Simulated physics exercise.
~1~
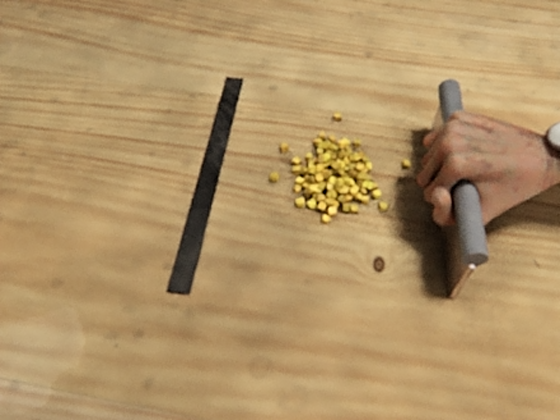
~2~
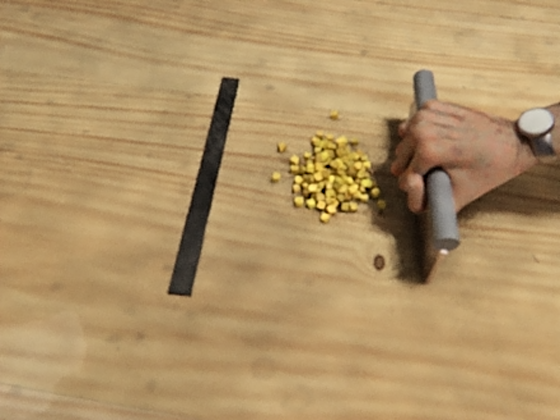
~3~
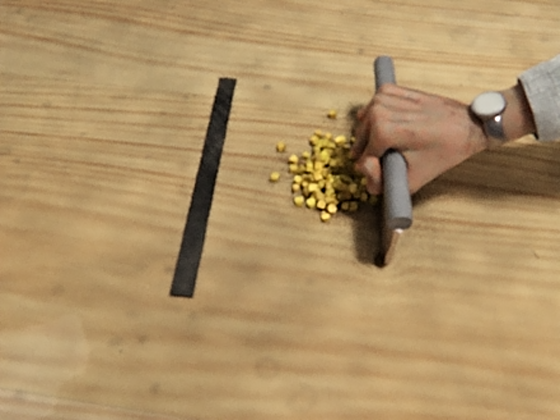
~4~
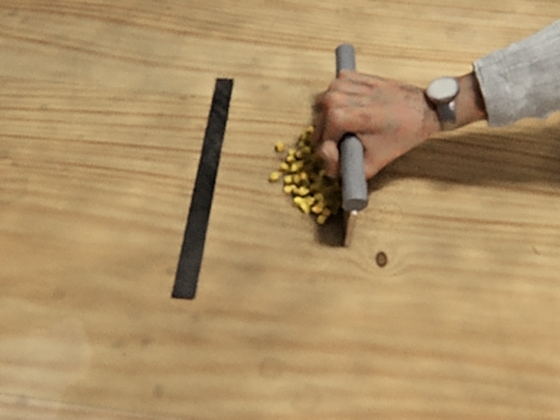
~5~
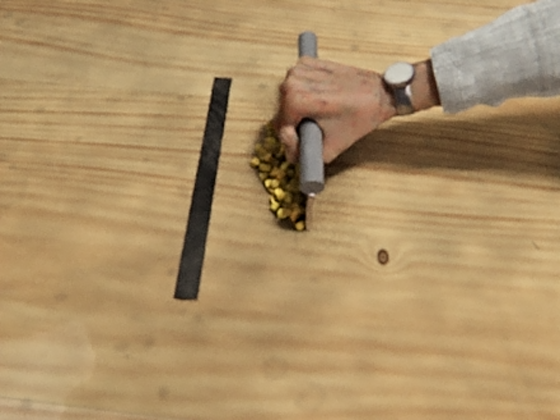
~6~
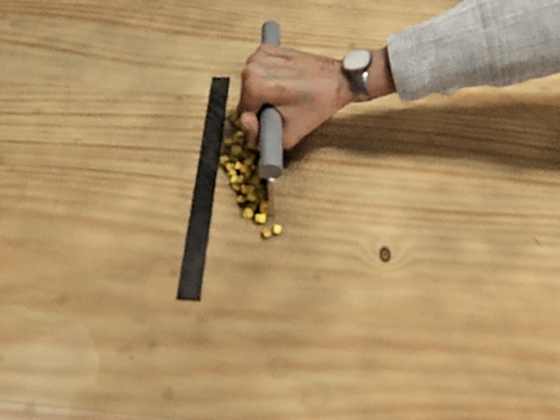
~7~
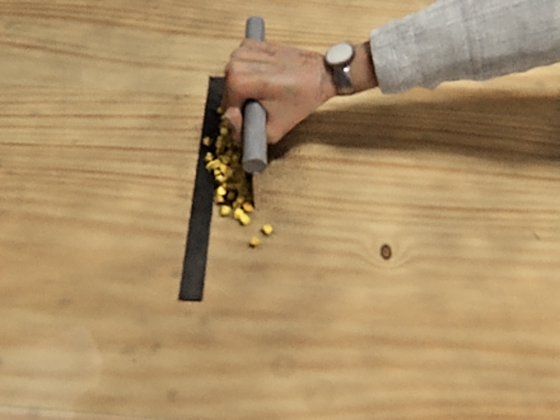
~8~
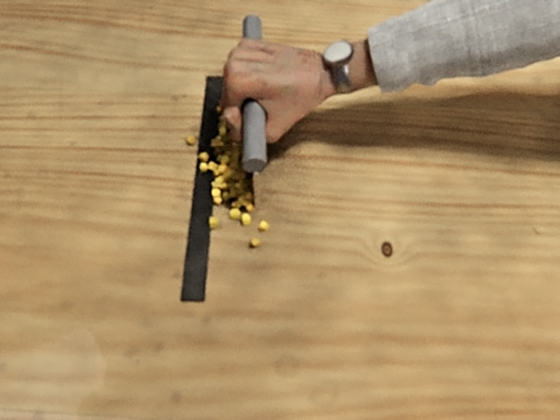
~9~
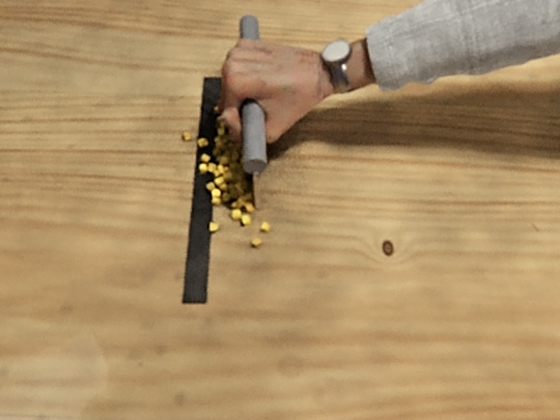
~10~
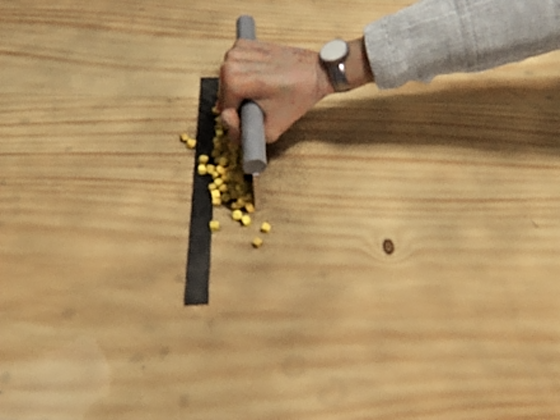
A pale wooden tabletop with a small dark knot is seen from above, the view drifting very slightly. A black strip lies on the left, a loose heap of small yellow pieces sits near the middle, and a hand wearing a wristwatch grips a grey-handled scraper on the right. The hand pushes the scraper left until it meets the heap. It sweeps the pieces along, bunching them into a narrow band that reaches the strip. There the scraper stops, with some pieces on the strip, a few just past it, and most still gathered beside the blade.
